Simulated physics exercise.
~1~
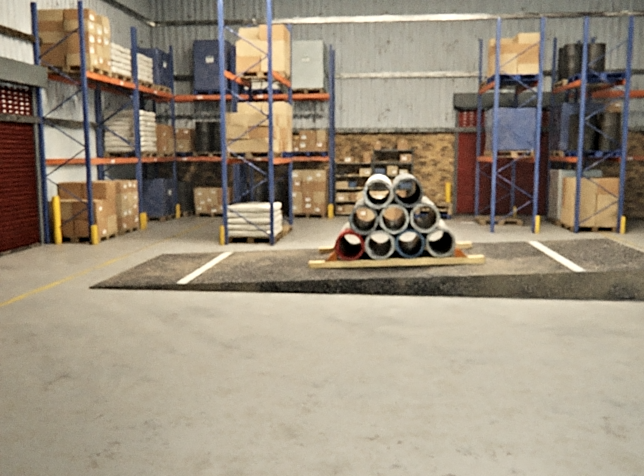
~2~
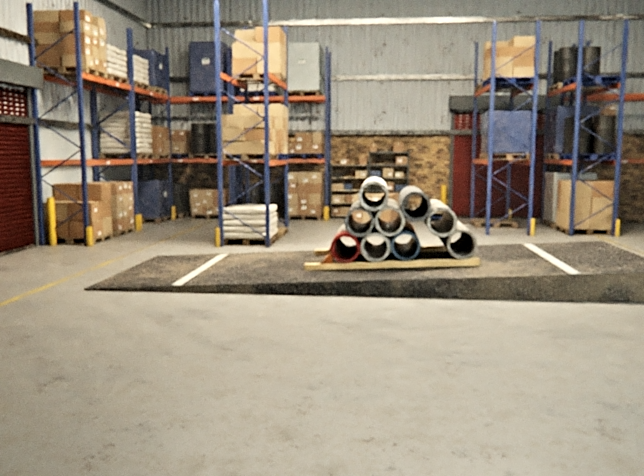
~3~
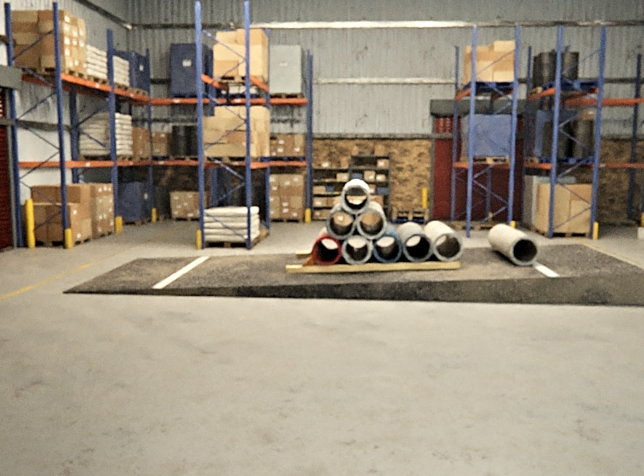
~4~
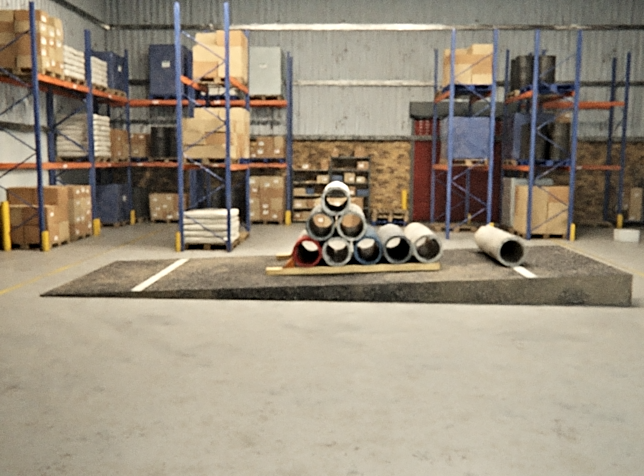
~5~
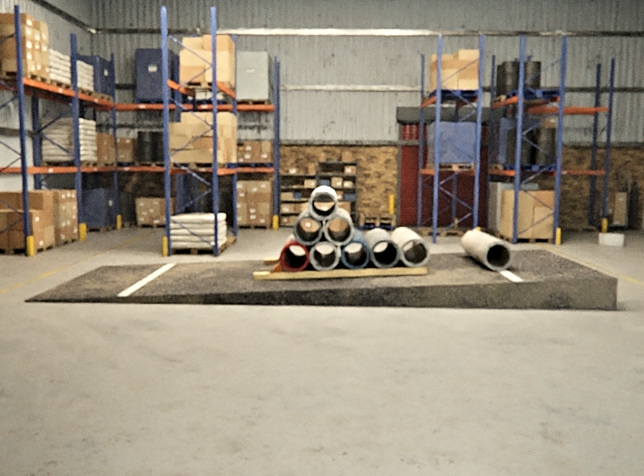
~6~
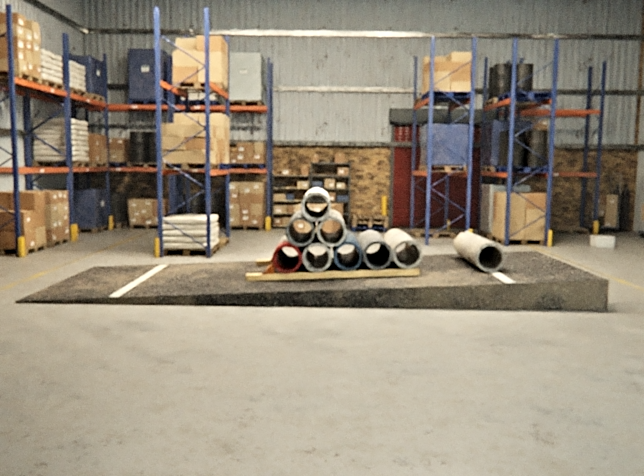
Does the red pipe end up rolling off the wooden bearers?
No, the red pipe stays on the bearers, at the left end of the pile.
A stack of concrete pipes on a sloping gravel pad in a warehouse slumped to the right, and one pipe rolled off toward the right white line and stopped near it, while the red one stayed at the left of the remaining pile.
